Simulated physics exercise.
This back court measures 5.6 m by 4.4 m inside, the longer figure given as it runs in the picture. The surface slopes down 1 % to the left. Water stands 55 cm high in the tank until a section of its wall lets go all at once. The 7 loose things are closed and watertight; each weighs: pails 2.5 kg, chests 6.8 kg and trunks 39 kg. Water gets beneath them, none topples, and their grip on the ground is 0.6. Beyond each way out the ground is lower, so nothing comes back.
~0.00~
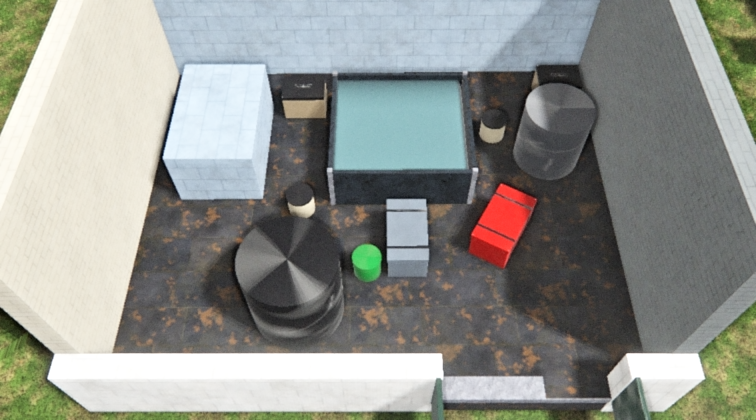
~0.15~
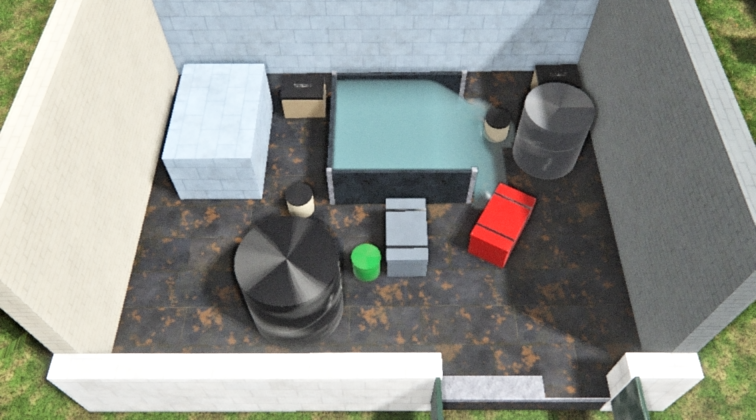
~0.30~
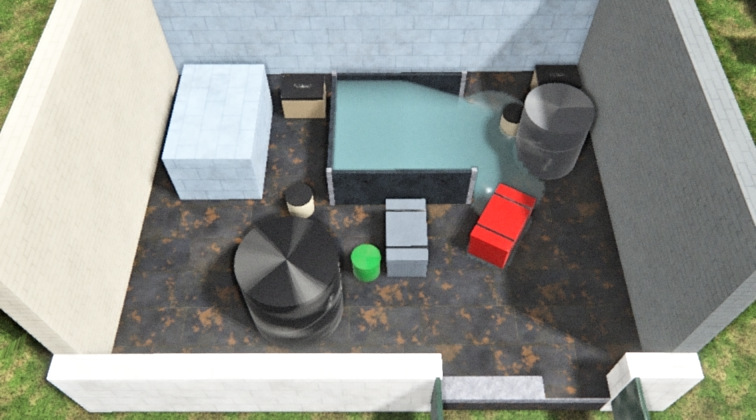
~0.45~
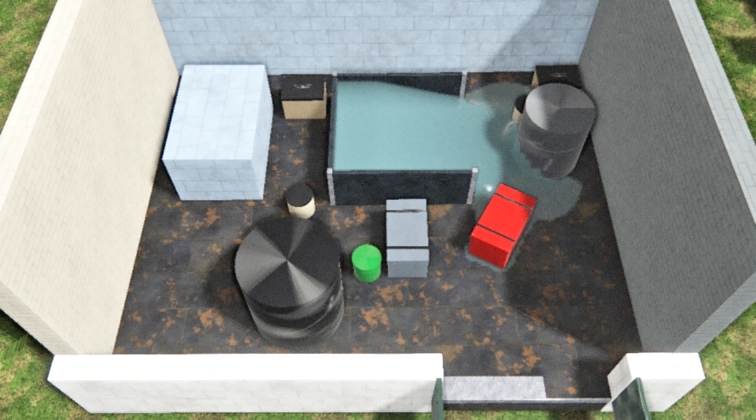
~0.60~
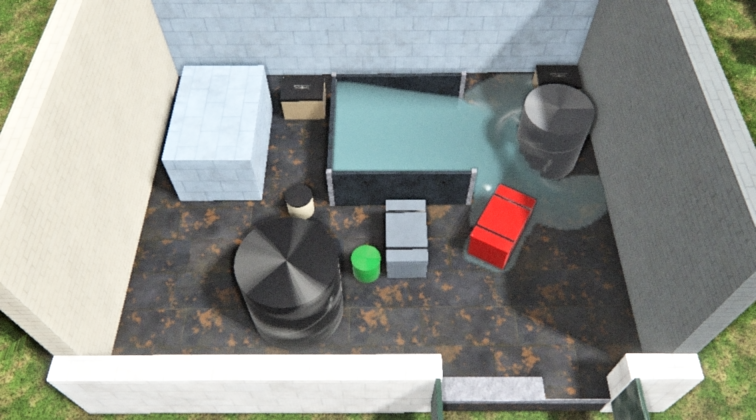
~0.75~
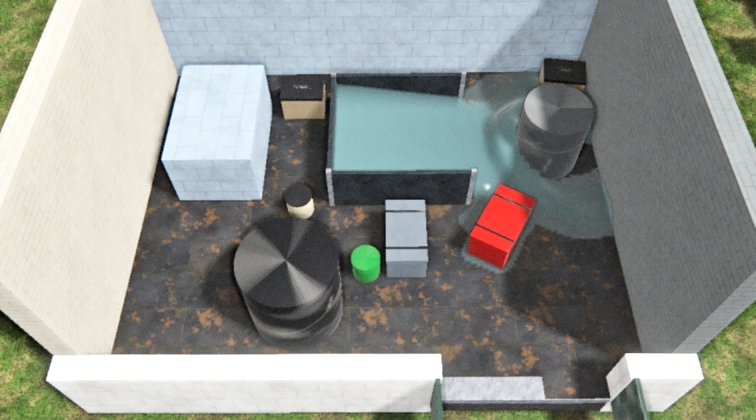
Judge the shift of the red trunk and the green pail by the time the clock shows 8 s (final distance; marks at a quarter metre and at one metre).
The red trunk slides a little; the green pail holds its place.
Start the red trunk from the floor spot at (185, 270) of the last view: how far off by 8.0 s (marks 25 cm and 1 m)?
It holds its place.
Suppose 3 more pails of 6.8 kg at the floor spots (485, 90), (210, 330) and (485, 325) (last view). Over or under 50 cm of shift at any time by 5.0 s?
In turn: More, short of it, less.
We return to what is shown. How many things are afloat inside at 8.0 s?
At that moment 2.
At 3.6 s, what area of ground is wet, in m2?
About 14 m2.
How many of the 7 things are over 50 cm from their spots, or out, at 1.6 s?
1 of them.
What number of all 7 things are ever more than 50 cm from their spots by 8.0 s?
That makes 3.
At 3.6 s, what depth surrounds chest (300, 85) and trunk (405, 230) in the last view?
Roughly 2 and 4 cm.
After 1.6 s the red trunk is near (504, 231), 0.2 m from its start, aground; the green pail is near (366, 258), 0.0 m from its start, aground; 0 of 7 are out; 2 afloat.
After 3.6 s the red trunk is near (506, 254), 0.5 m from its start, aground; the green pail is near (366, 258), 0.0 m from its start, aground; 0 of 7 are out; 2 afloat.
After 5.6 s the red trunk is near (505, 256), 0.5 m from its start, aground; the green pail is near (366, 258), 0.0 m from its start, aground; 0 of 7 are out; 2 afloat.
After 8.0 s the red trunk is near (505, 256), 0.5 m from its start, aground; the green pail is near (366, 258), 0.0 m from its start, aground; 0 of 7 are out; 2 afloat.
